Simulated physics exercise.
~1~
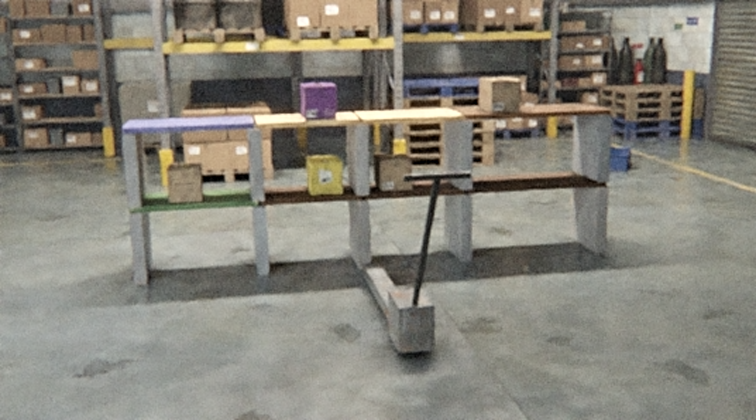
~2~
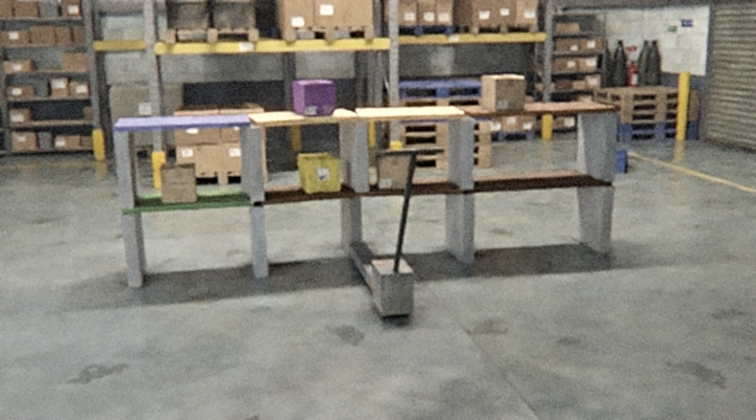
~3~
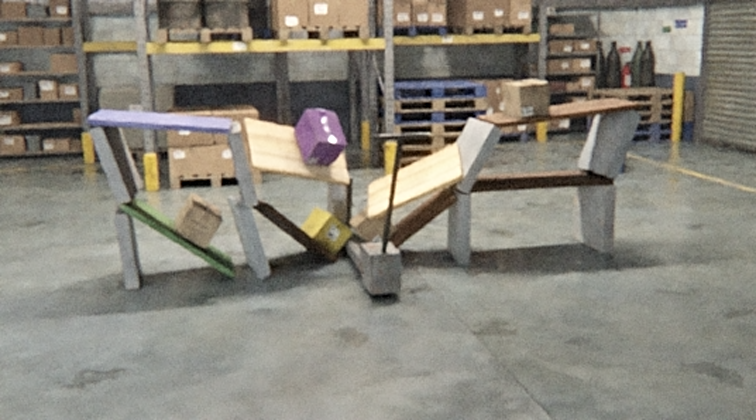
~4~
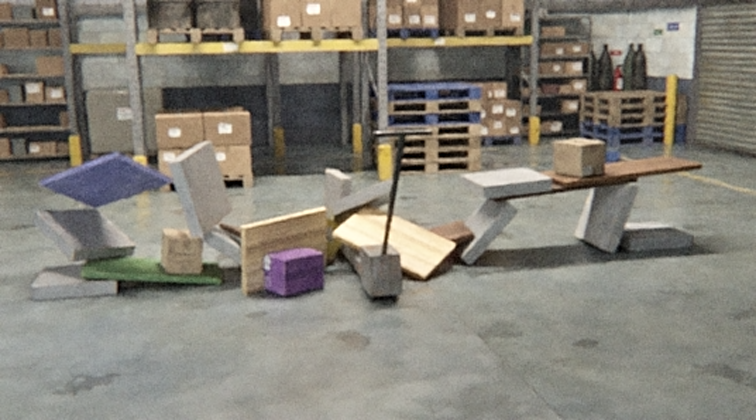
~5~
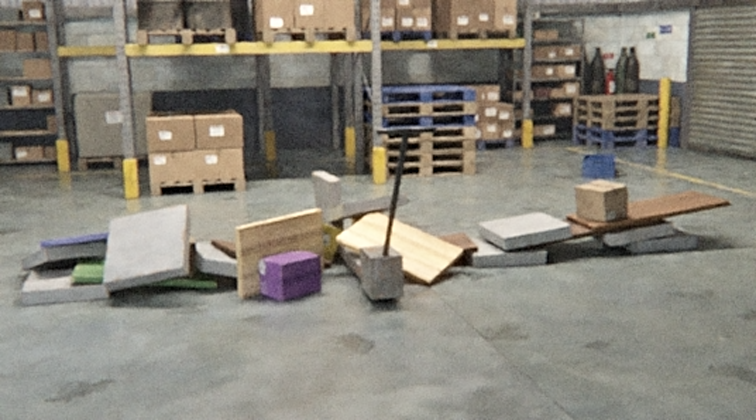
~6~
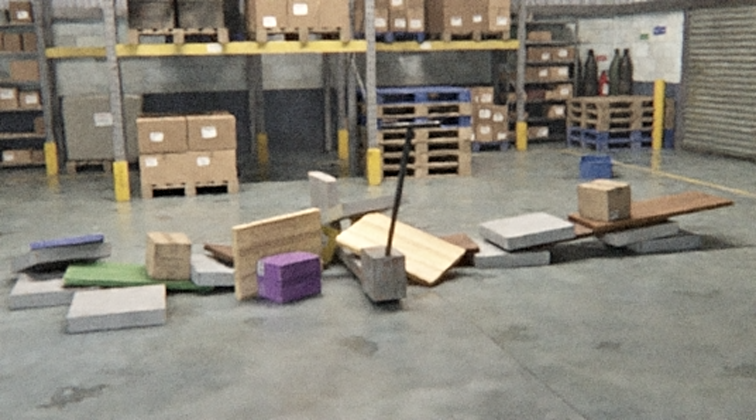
Two-tier run of boards and grey uprights collapsing across a warehouse floor as a jack pushes in, cartons and blue board falling.
